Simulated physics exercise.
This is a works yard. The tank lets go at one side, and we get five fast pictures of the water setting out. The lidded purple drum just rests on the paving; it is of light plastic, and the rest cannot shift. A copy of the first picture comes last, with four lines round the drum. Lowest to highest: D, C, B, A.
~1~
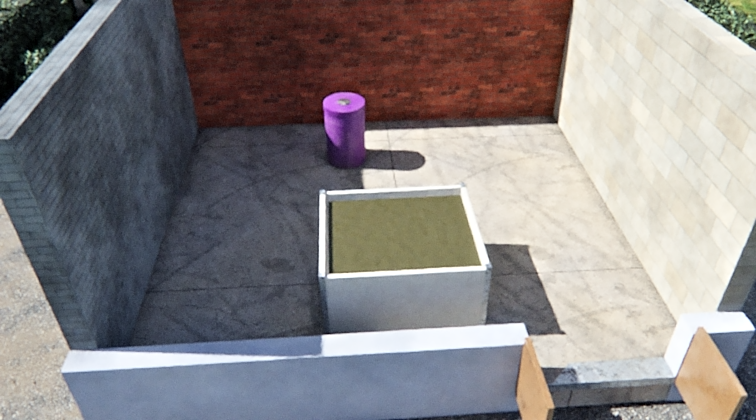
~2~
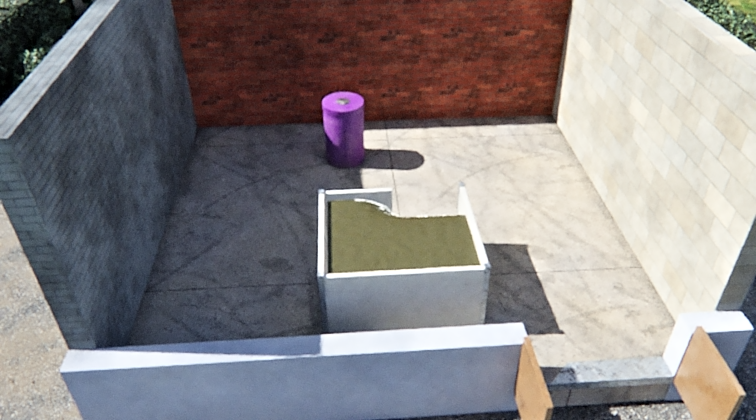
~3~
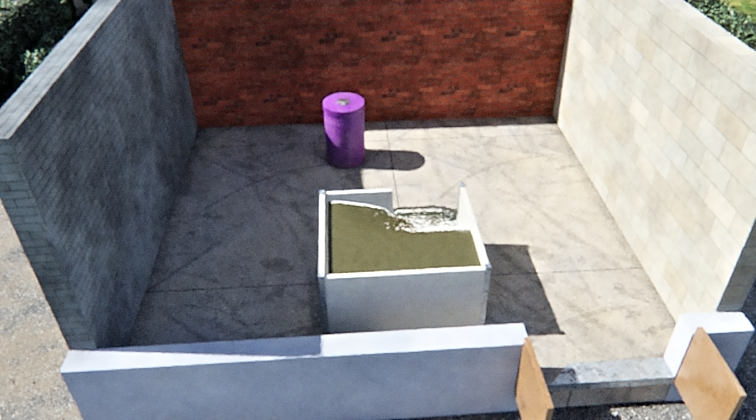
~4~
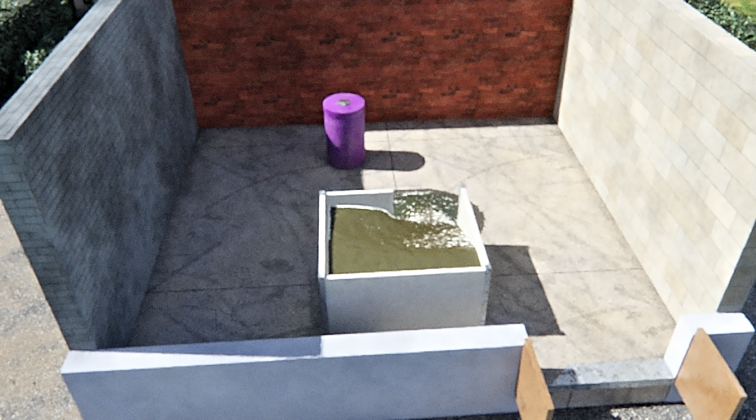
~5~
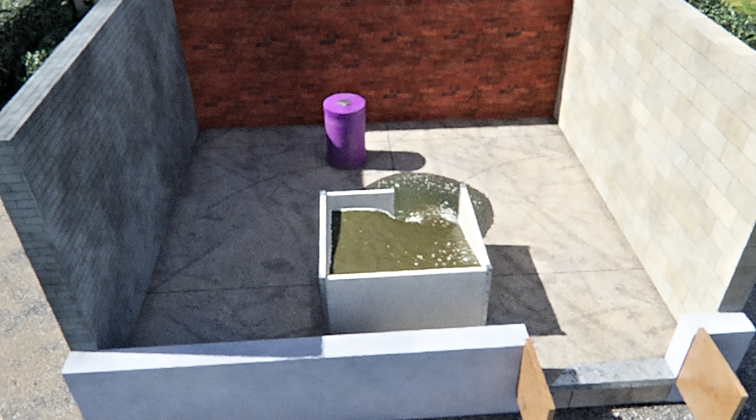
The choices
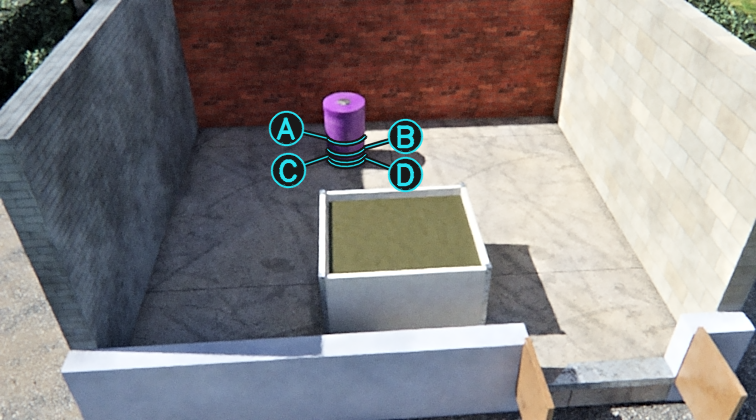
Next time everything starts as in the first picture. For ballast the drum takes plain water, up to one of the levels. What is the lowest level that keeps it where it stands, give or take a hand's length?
B will do.
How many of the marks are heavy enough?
Two of the four.
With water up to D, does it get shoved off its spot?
Yes, it does.
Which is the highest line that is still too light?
It is C.
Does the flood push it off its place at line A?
No.
On the marked copy, A at (346, 144); B at (346, 155); C at (347, 162); D at (347, 166); from the bottom up D, C, B, A.
Choosing A, it does not move.
Choosing B, it does not move.
Choosing C, it is pushed about half its own width away.
Choosing D, it is pushed about 4 times its own width away.
